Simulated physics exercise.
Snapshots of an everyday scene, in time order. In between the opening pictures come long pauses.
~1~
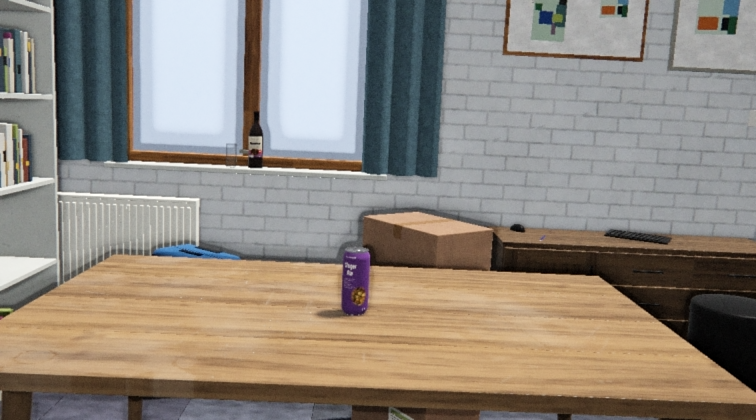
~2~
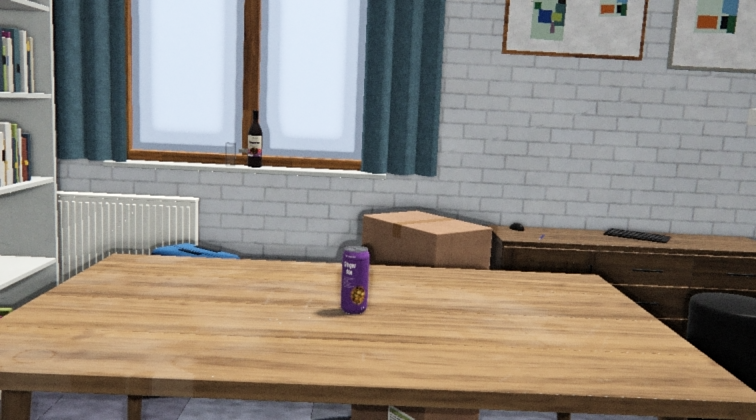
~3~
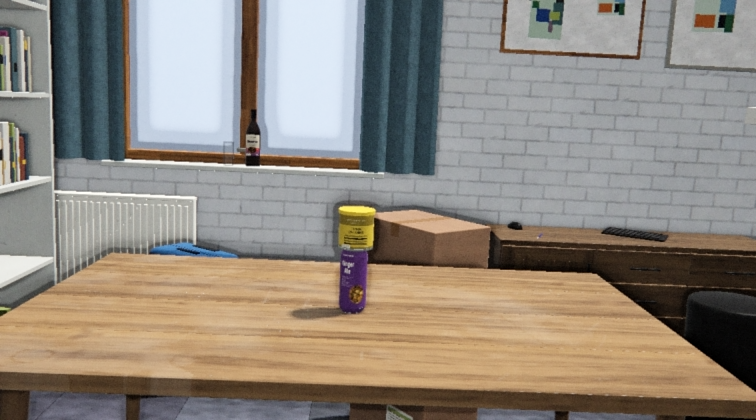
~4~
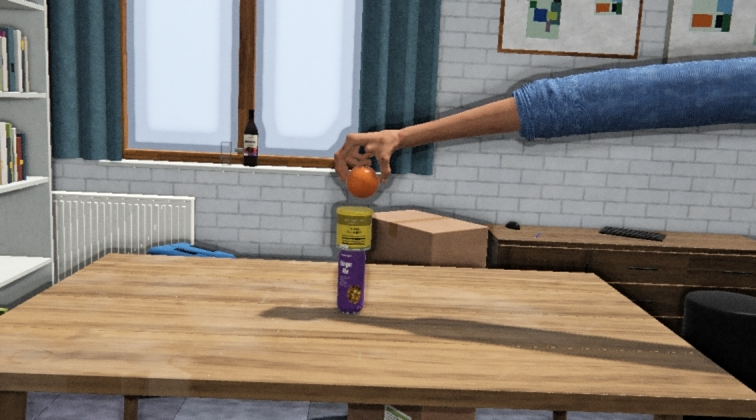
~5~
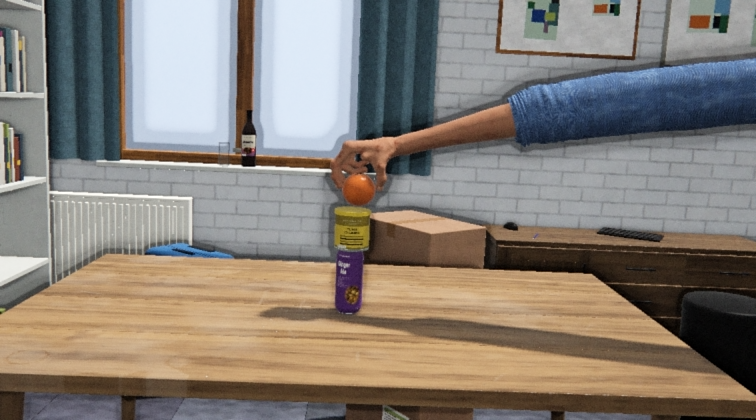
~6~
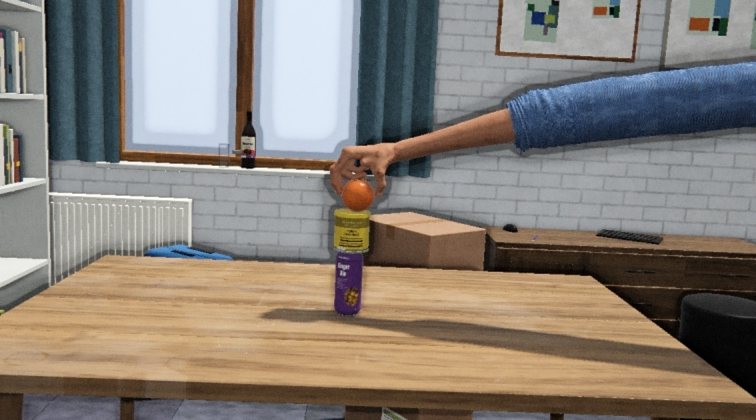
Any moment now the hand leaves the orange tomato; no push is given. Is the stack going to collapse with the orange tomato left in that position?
Most likely the pile survives.
Then, 0.30 s past the last view, nothing moves.
Then, 0.80 s past the last view, orange tomato resting near (358, 195).
Finally, all 3 still in place. Final places as the last picture's camera would see them, orange tomato near (358, 195). The pile keeps its balance.
